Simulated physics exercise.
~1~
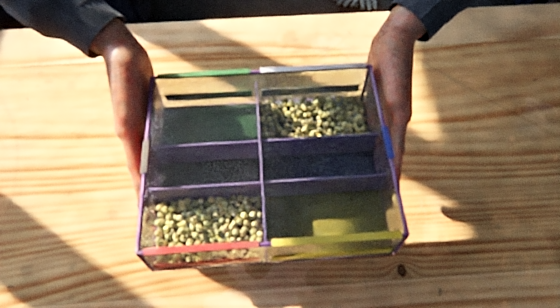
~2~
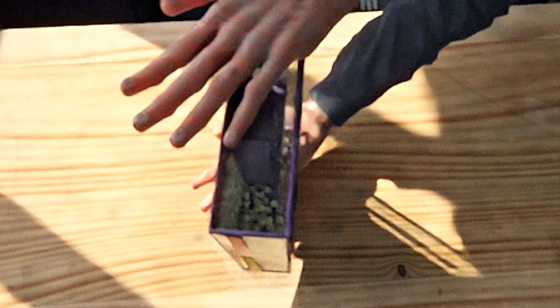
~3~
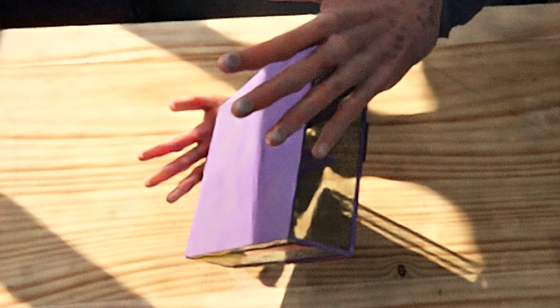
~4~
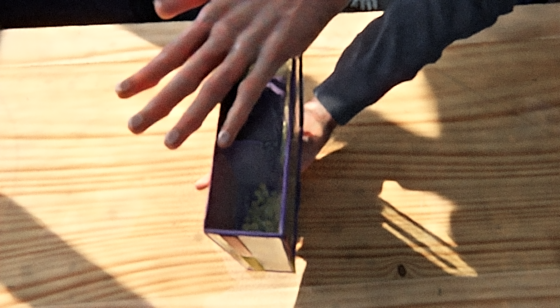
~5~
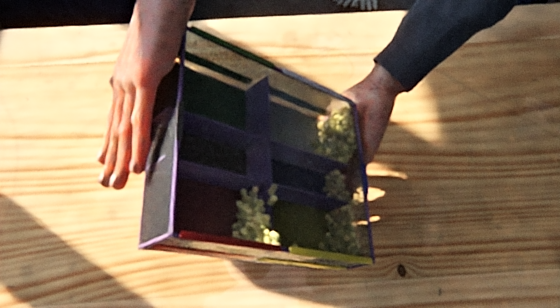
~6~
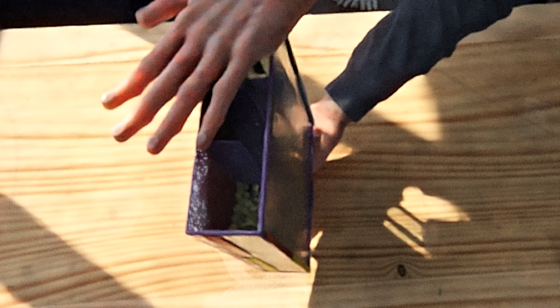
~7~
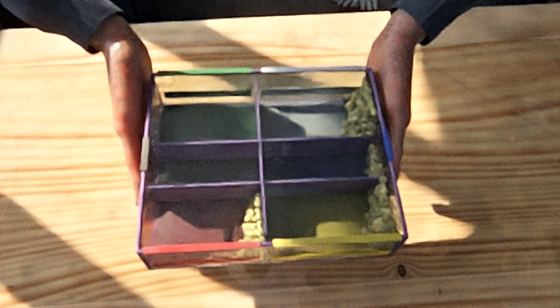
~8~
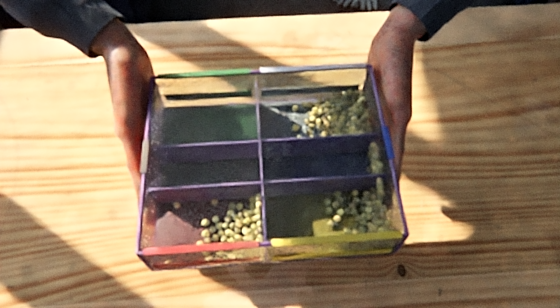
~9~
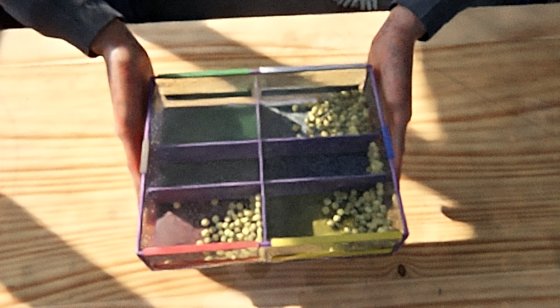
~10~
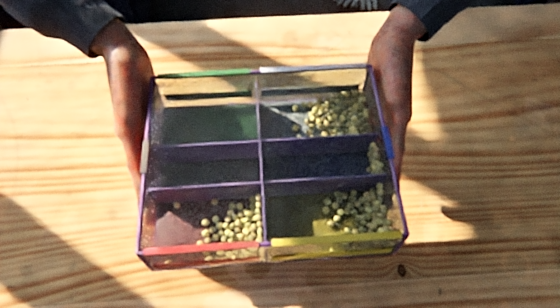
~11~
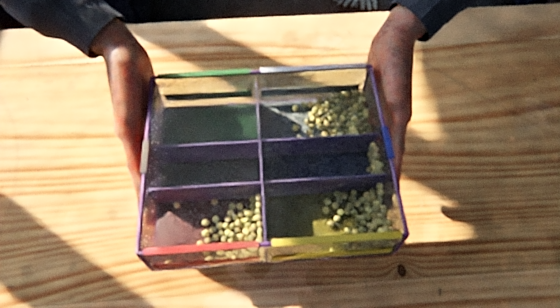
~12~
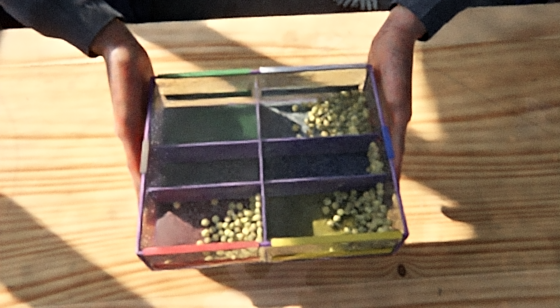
On a wooden table, two hands tipped a clear-lidded box of pale beans far over onto its side, partly back, up again and then level, leaving the beans gathered in the white, yellow and red compartments, with a few in the blue.
